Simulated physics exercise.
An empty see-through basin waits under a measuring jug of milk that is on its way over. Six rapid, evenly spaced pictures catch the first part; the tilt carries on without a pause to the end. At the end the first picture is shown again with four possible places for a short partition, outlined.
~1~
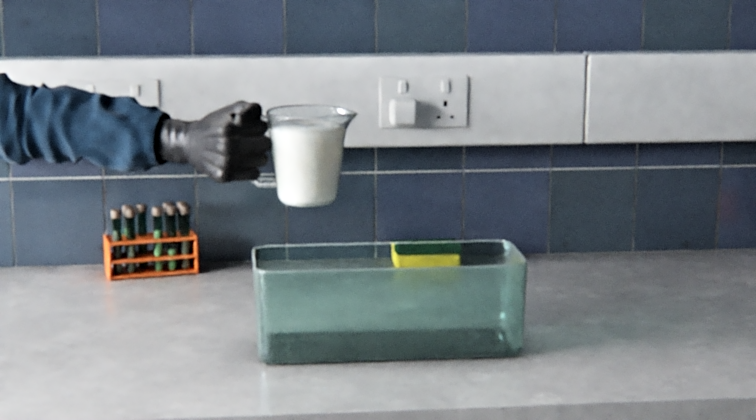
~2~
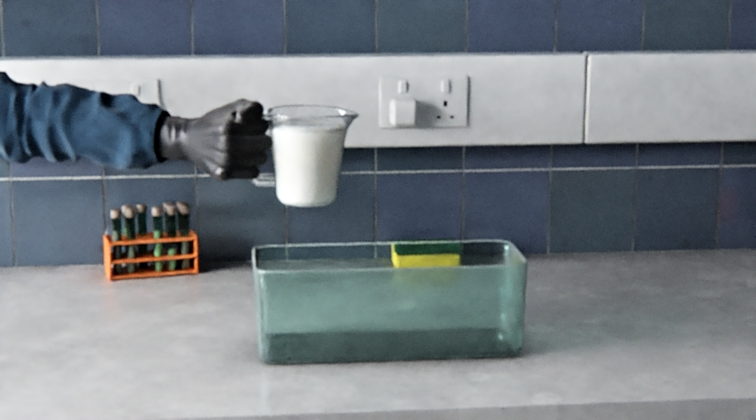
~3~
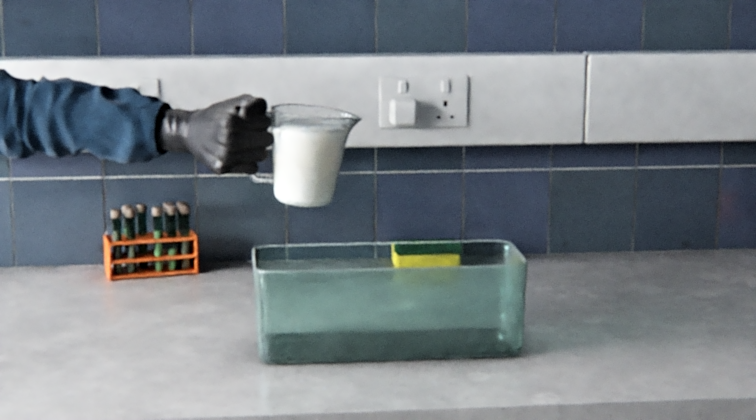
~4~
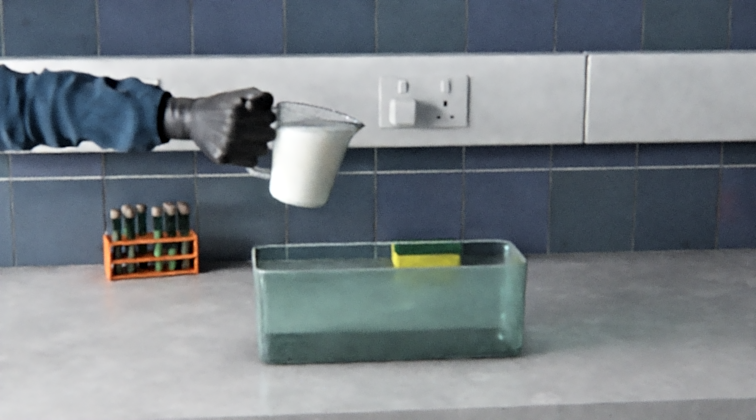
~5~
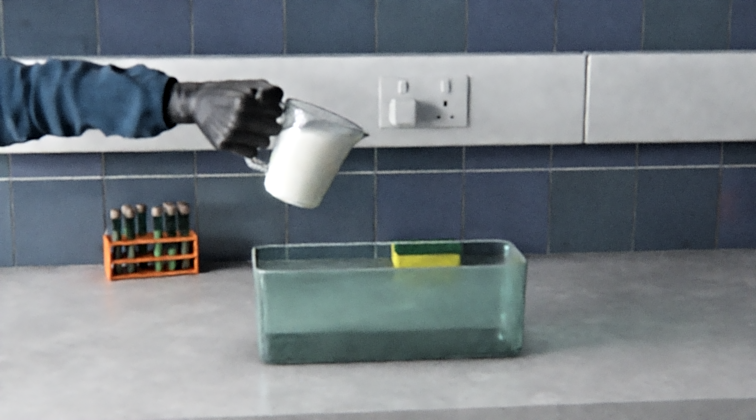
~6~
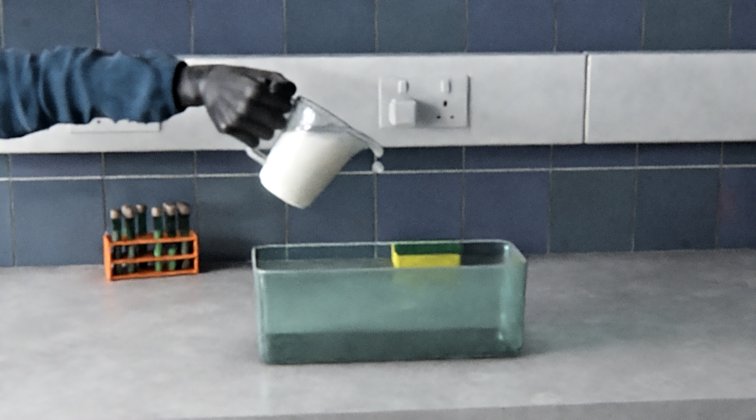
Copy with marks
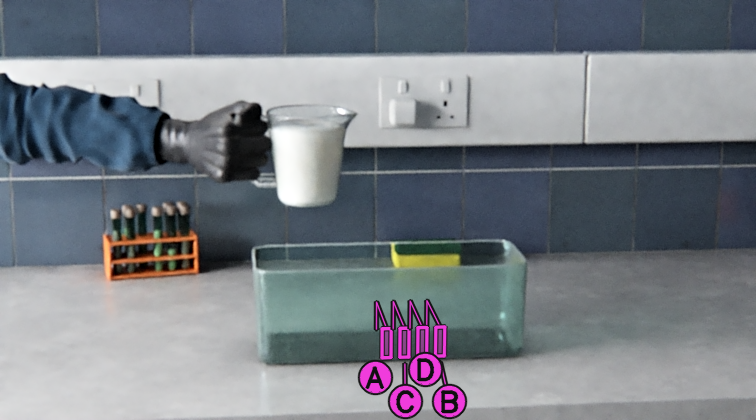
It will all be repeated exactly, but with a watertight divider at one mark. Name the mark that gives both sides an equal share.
D is best.
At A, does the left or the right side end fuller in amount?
The right one.
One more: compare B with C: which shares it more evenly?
That is slot C.
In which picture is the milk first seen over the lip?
In picture 6.
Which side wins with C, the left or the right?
The right side.
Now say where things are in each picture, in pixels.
Upright, lip at (356, 113); basin from (258, 362) to (522, 354); nothing has left yet.
Upright, lip at (357, 114); nothing has left yet.
Tipped about 6°, lip at (360, 118); nothing has left yet.
Tipped about 13°, lip at (364, 125); nothing has left yet.
Tipped about 22°, lip at (368, 134); nothing has left yet.
Tipped about 33°, lip at (371, 146); milk is over the lip, down to (375, 170).
On the marked copy, A at (387, 364); B at (440, 362); C at (404, 363); D at (422, 363).
For slot A, about 8 % ends left of the wall and 91 % right of it.
For slot B, about 88 % ends left of the wall and 11 % right of it.
For slot C, about 21 % ends left of the wall and 79 % right of it.
For slot D, about 50 % ends left of the wall and 49 % right of it.
